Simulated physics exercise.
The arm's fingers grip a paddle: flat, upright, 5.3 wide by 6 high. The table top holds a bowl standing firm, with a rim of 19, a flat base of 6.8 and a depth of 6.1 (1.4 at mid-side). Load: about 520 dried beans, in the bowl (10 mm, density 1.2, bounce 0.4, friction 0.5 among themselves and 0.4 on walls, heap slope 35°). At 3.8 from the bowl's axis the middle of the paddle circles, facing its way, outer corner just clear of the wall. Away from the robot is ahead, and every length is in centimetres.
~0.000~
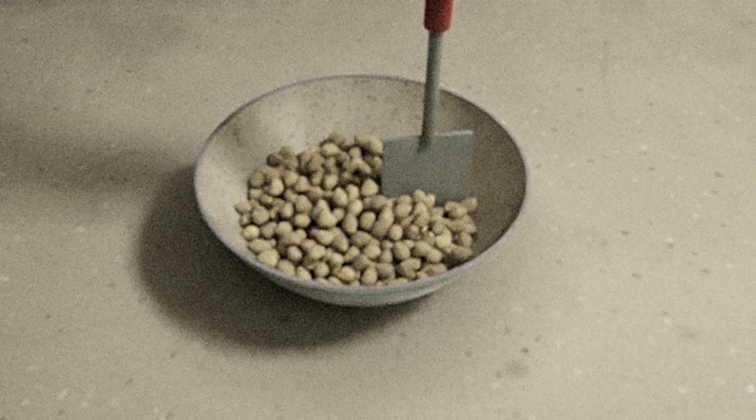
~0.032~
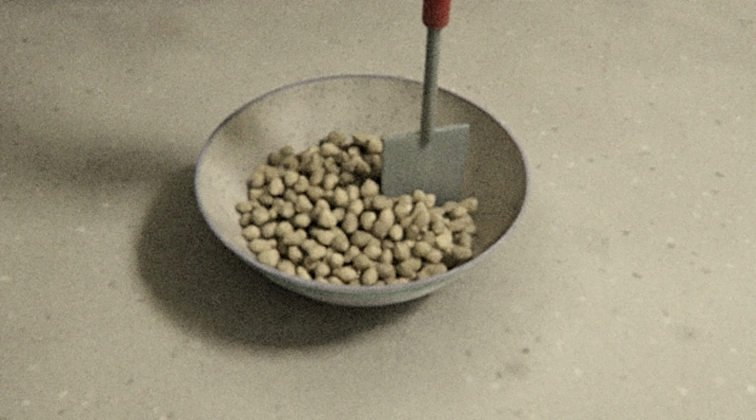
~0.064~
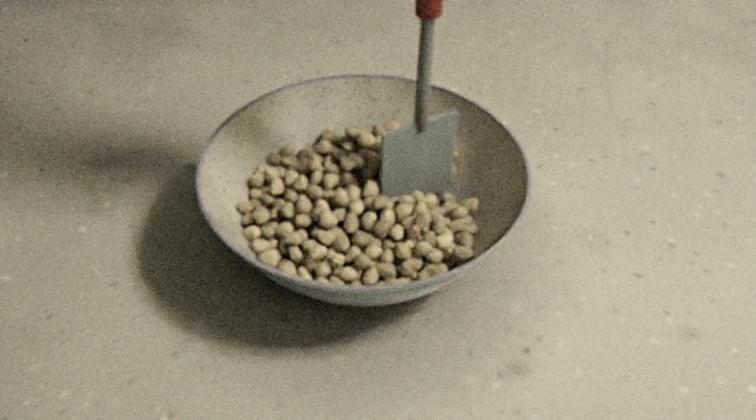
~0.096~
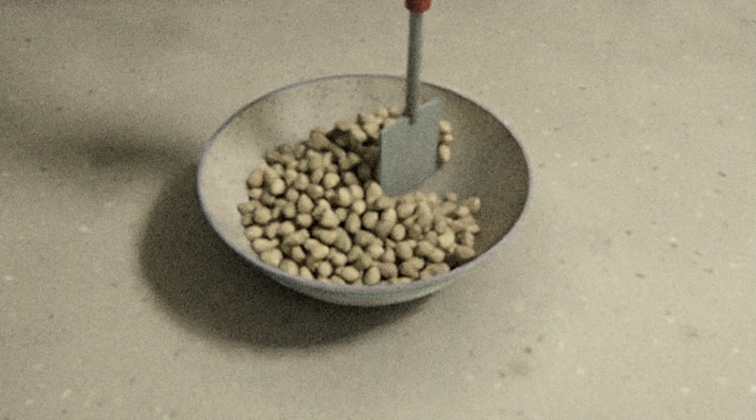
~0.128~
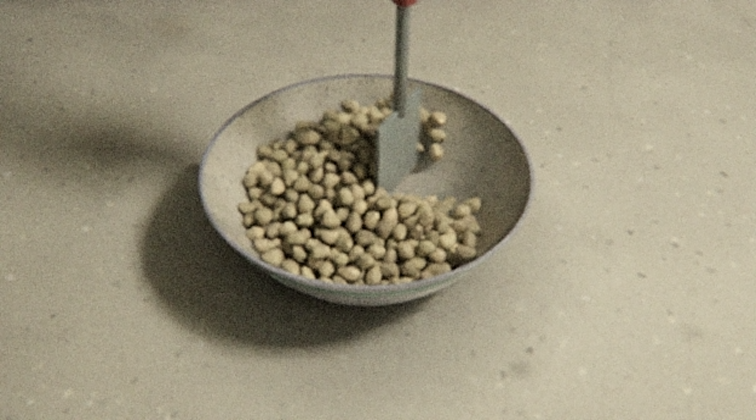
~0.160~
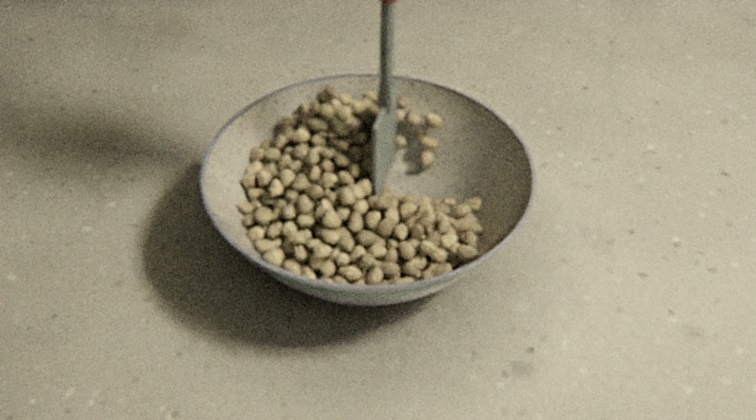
The video shows a bowl of dried beans on a speckled table top; a grey paddle with a red handle sweeps leftward and away through the beans, turning edge-on, pushing some toward the far side and baring the bowl's right.
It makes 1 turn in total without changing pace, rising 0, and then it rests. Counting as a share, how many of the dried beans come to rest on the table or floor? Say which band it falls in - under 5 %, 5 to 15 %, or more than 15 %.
It falls between 5 and 15 %.
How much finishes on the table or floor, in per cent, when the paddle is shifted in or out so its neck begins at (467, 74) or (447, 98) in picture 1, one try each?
About 0 and 10 per cent.
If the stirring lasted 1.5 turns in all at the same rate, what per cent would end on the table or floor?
I'd expect some 15 per cent.
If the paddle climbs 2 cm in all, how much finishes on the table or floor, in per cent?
Some 5 per cent.
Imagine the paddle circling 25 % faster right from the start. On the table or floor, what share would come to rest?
I'd say close to 15 %.
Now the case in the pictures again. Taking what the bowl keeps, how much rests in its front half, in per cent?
Roughly 30 percent of it.
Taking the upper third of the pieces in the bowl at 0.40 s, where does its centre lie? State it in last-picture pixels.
About (286, 223).
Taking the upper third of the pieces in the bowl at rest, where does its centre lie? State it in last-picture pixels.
Looks like roughly (423, 143) to me.
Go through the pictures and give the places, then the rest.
In the first frame, the paddle neck at (430, 114), 0° round; upper third of the load around (355, 198), from x 245 to 470, top at y 140; 522 in the bowl.
In the second frame, the paddle neck at (428, 110), 6° round; upper third of the load around (356, 196), from x 245 to 470, top at y 140.
In the third frame, the paddle neck at (422, 101), 21° round; upper third of the load around (359, 186), from x 245 to 470, top at y 130.
In the fourth frame, the paddle neck at (413, 93), 36° round; upper third of the load around (357, 175), from x 245 to 470, top at y 110.
In the fifth frame, the paddle neck at (400, 87), 51° round; upper third of the load around (349, 169), from x 245 to 475, top at y 95.
In the sixth frame, the paddle neck at (386, 83), 65° round; upper third of the load around (339, 160), from x 245 to 475, top at y 95; 522 in the bowl.
After 0.40 s, 180° round, highest piece 8 above the table; 514 in the bowl, 5 on the table or floor, 3 in flight or on the tool.
After 0.65 s, 294° round, highest piece 8 above the table; 491 in the bowl, 23 on the table or floor, 8 in flight or on the tool.
After 0.97 s, 0° round, highest piece 7 above the table; 474 in the bowl, 47 on the table or floor, 1 in flight or on the tool.
After 1.67 s, 0° round, highest piece 7 above the table; 474 in the bowl, 48 on the table or floor.
In the end, 474 in the bowl, 48 on the table or floor. That is 9 % on the table or floor.
